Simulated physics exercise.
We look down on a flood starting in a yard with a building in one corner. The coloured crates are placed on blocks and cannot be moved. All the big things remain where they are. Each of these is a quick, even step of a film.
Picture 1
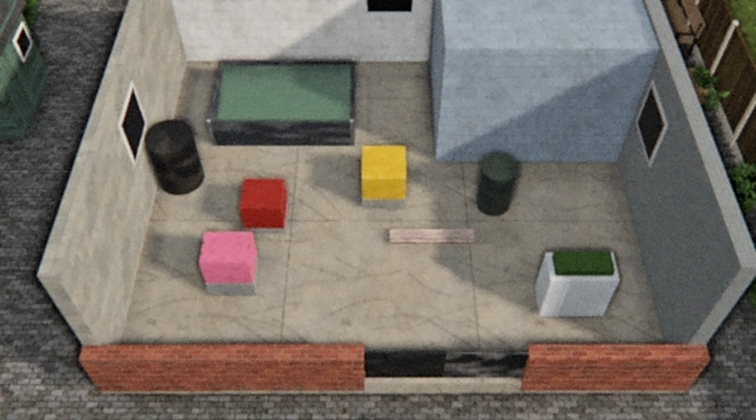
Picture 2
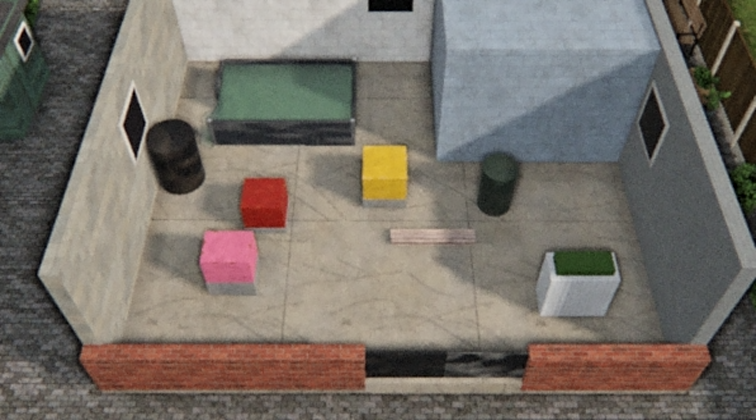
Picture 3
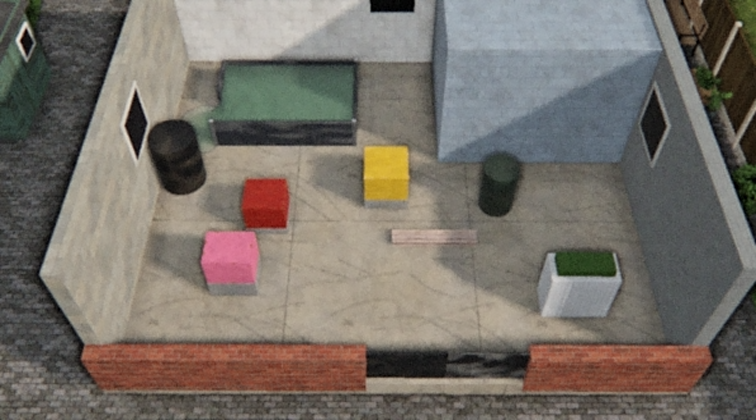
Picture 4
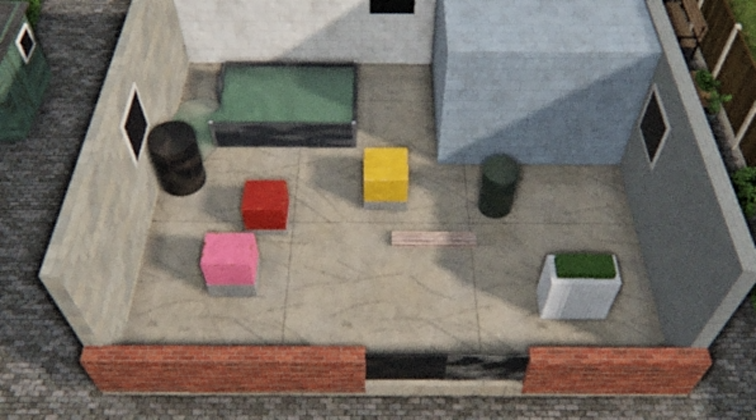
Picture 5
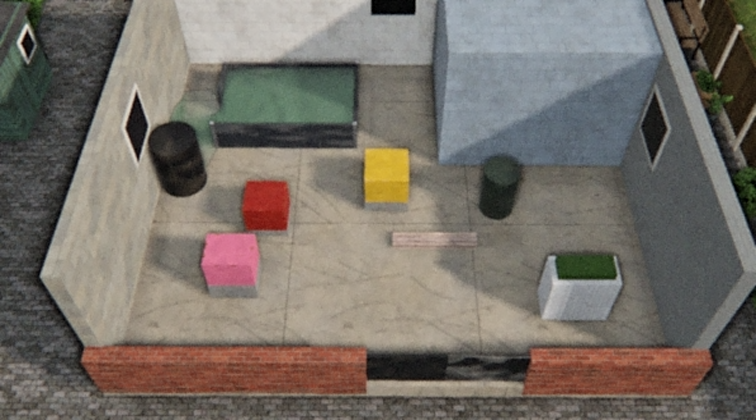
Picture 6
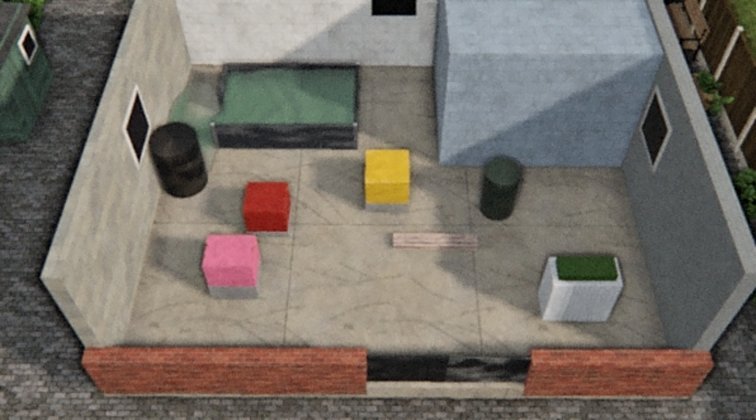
A faint greenish patch appears and spreads slightly between the green-topped tank and black barrel.
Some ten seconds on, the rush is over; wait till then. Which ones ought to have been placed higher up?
In the end: The red crate stays dry; the yellow crate stays dry; the pink crate stays dry.
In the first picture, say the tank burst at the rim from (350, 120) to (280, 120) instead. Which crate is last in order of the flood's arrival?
The one in pink, by my reading.
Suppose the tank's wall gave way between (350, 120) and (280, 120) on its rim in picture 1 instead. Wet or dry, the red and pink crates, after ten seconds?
As I see it, the red one gets reached, and the pink one is not reached.
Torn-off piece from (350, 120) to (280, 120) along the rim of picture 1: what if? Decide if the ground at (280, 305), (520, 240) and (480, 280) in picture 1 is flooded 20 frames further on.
The first point is swamped, the second unwetted, the third unwetted.
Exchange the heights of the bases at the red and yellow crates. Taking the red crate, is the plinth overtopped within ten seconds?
Red: Untouched.
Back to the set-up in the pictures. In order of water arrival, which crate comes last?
That one's the one in pink.
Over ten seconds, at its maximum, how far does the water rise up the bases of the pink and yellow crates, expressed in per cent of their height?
Taking them in the order asked, 10 percent and 70 percent.
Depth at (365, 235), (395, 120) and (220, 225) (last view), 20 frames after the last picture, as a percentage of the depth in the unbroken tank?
6, 0 and 2 in a hundred, in turn.
A moment on, water covers 5 % of the floor; the red crate not reached, the yellow crate not reached, the pink crate not reached.
Next, water covers 15 % of the floor; the red crate water round its plinth, the yellow crate not reached, the pink crate not reached.
Then, water covers 25 % of the floor; the red crate water round its plinth, the yellow crate water round its plinth, the pink crate water round its plinth.
Later, water covers 45 % of the floor; the red crate water round its plinth, the yellow crate water round its plinth, the pink crate water round its plinth.
In the end, water covers 70 % of the floor; the red crate stayed above the water, the yellow crate stayed above the water, the pink crate stayed above the water.
